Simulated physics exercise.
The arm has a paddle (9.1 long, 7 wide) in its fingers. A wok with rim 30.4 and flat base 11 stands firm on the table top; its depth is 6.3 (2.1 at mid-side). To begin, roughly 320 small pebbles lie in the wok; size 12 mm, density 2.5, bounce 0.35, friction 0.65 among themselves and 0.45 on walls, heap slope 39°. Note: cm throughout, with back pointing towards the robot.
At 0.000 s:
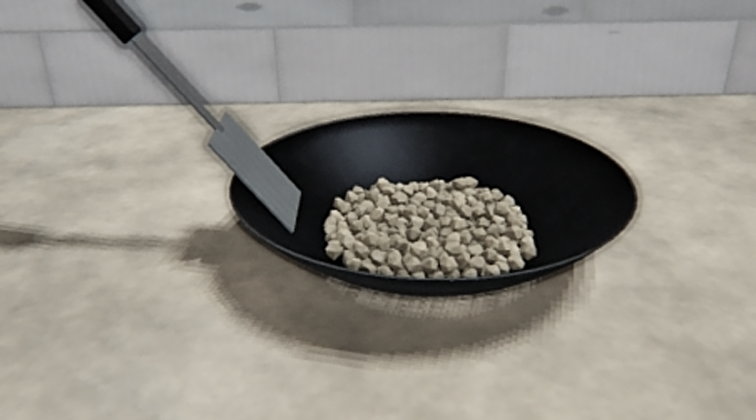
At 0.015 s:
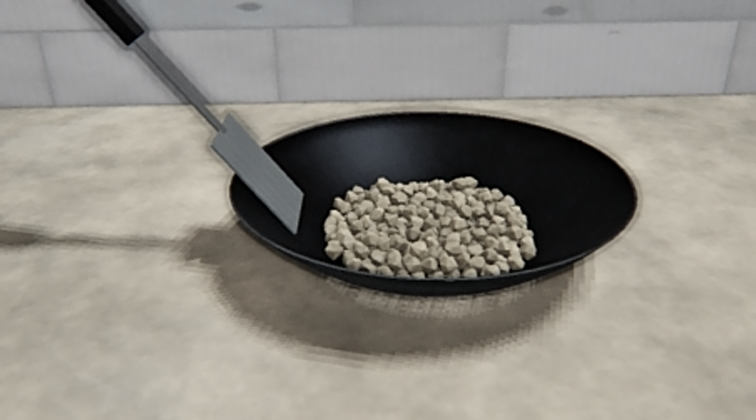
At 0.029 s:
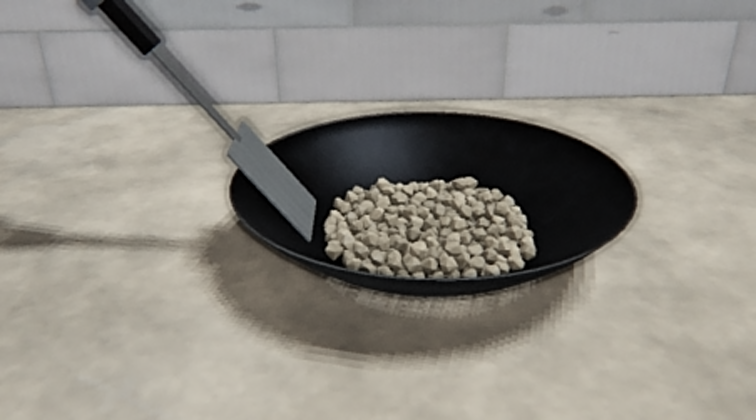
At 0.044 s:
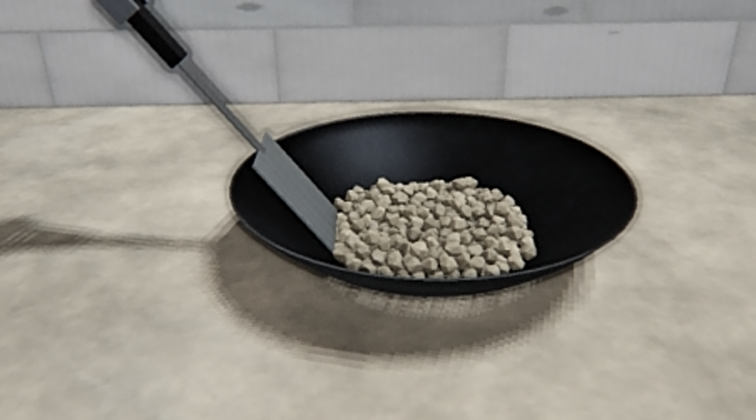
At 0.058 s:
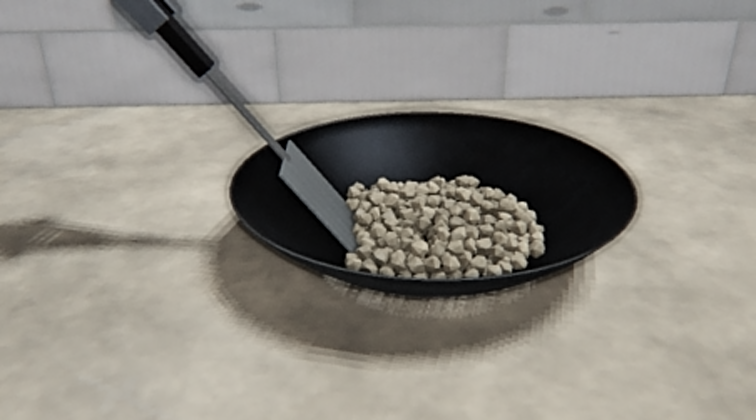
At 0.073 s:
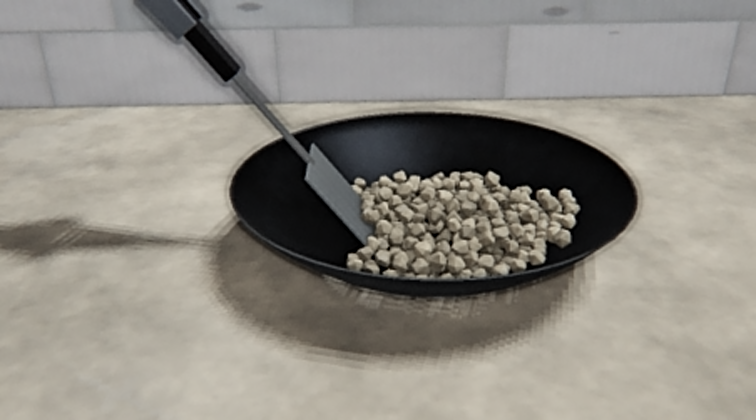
A flat metal paddle with a black grip slants down into the left side of a black wok, beside a heap of small pale pebbles. It slides rightward and slightly down until its blade meets the heap, then pushes the pebbles, which shift and spread toward the wok's right side.
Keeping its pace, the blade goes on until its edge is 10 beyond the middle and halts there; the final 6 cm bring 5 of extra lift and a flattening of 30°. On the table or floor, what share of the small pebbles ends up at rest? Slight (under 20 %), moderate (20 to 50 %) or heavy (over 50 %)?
Moderate.
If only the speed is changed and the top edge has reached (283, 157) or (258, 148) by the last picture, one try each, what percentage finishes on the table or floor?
About 25 and 15 per cent.
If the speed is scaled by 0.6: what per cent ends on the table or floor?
Estimate: Approx. 20 %.
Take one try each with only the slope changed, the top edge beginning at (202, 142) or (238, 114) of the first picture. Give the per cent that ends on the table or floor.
Around 25 per cent, then around 30 per cent.
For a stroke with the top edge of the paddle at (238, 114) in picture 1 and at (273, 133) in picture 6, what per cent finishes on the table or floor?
It works out to about 10 %, more or less.
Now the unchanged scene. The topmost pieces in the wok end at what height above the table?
Height at rest: Roughly 6.0 cm.
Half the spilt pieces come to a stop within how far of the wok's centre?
Roughly 38 centimetres.
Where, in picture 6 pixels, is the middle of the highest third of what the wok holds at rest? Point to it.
Look near (555, 214).
By 0.11 s, sloping 53°, highest piece 9 above the table; 313 in the wok, 3 on the blade or in flight.
By 0.14 s, sloping 46°, highest piece 13 above the table; 299 in the wok, 17 on the blade or in flight.
By 0.36 s, sloping 23°, highest piece 20 above the table; 230 in the wok, 45 on the table or floor, 41 on the blade or in flight.
By 1.41 s, sloping 23°, highest piece 6 above the table; 230 in the wok, 86 on the table or floor.
Final count, 230 in the wok, 86 on the table or floor. That is 27 % on the table or floor.
